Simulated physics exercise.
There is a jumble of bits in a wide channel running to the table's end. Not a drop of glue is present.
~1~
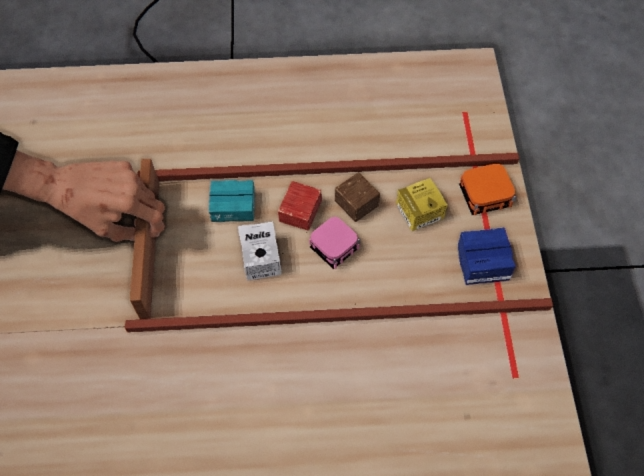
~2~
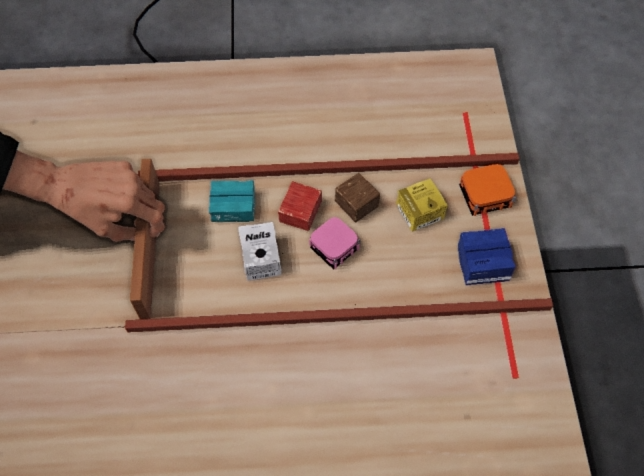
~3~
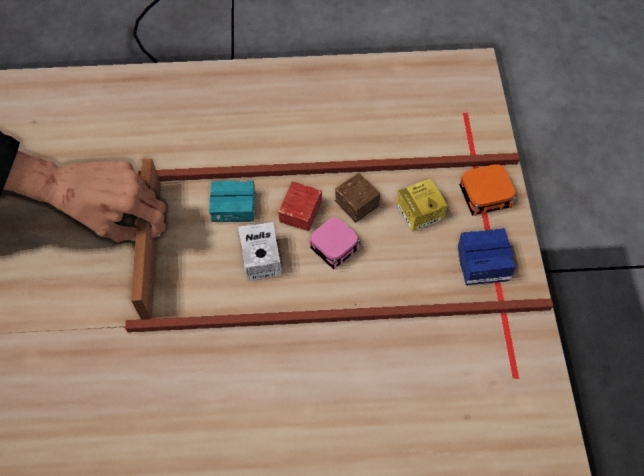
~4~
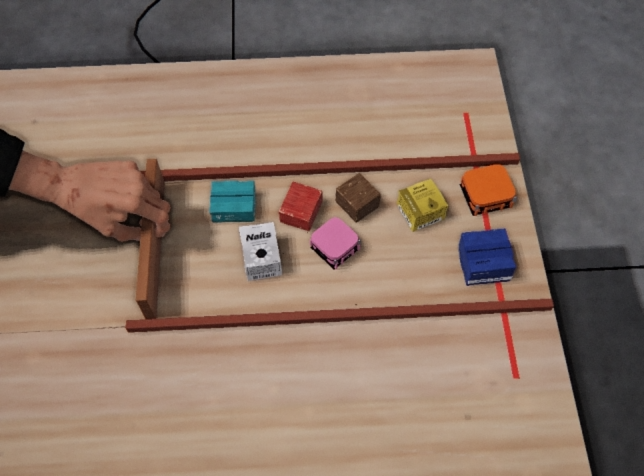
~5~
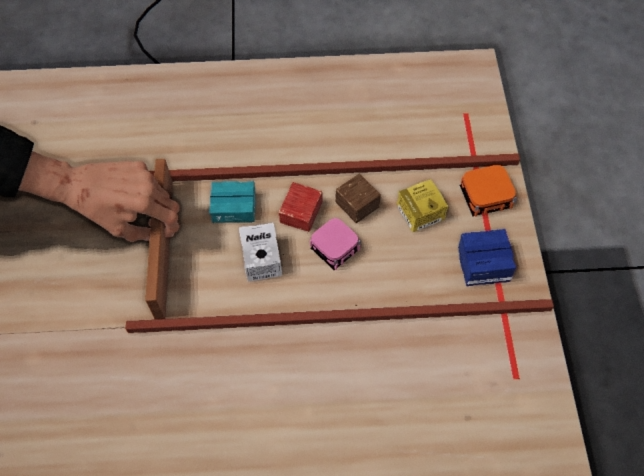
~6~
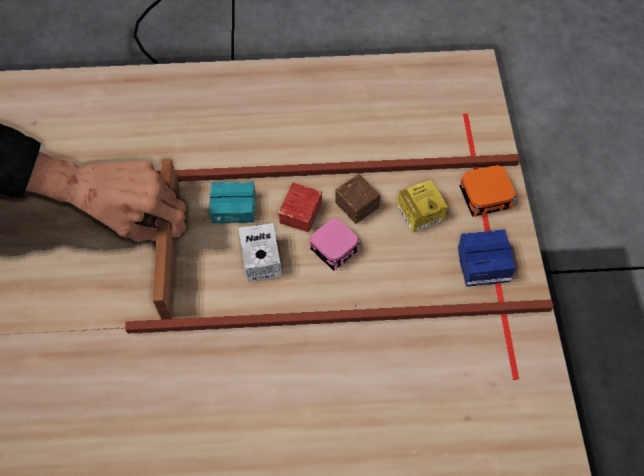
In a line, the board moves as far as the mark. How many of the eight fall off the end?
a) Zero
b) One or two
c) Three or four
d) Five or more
(d) Five or more.
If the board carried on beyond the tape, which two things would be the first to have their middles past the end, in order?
Order: Orange case, yellow box.
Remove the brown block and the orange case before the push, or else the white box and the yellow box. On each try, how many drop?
Try one: 4; try two: 4.
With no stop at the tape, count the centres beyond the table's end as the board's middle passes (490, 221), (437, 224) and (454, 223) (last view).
Taking the places in turn, the counts are 6, 2 and 4.
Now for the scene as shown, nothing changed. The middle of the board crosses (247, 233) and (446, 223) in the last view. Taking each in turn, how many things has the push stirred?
So 3, and at the other place 8.
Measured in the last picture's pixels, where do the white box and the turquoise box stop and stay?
Result: One about (511, 241), other about (503, 188).
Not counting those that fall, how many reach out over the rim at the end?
That adds up to 0.
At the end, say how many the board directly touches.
In total, 2.
Soon after, none off yet; orange case at rest near (487, 191); blue box at rest near (486, 258); yellow box at rest near (422, 206).
After that, none off yet; orange case displaced a little near (512, 188); blue box at rest near (486, 258); yellow box displaced about its own width near (476, 207).
And then, two off so far; orange case off the edge near (481, 363); blue box displaced about its own width near (535, 260); yellow box on its side near (555, 231).
In the end, the number that fall off is five or more; gone, red block, pink case, brown block, yellow box, blue box and orange case.
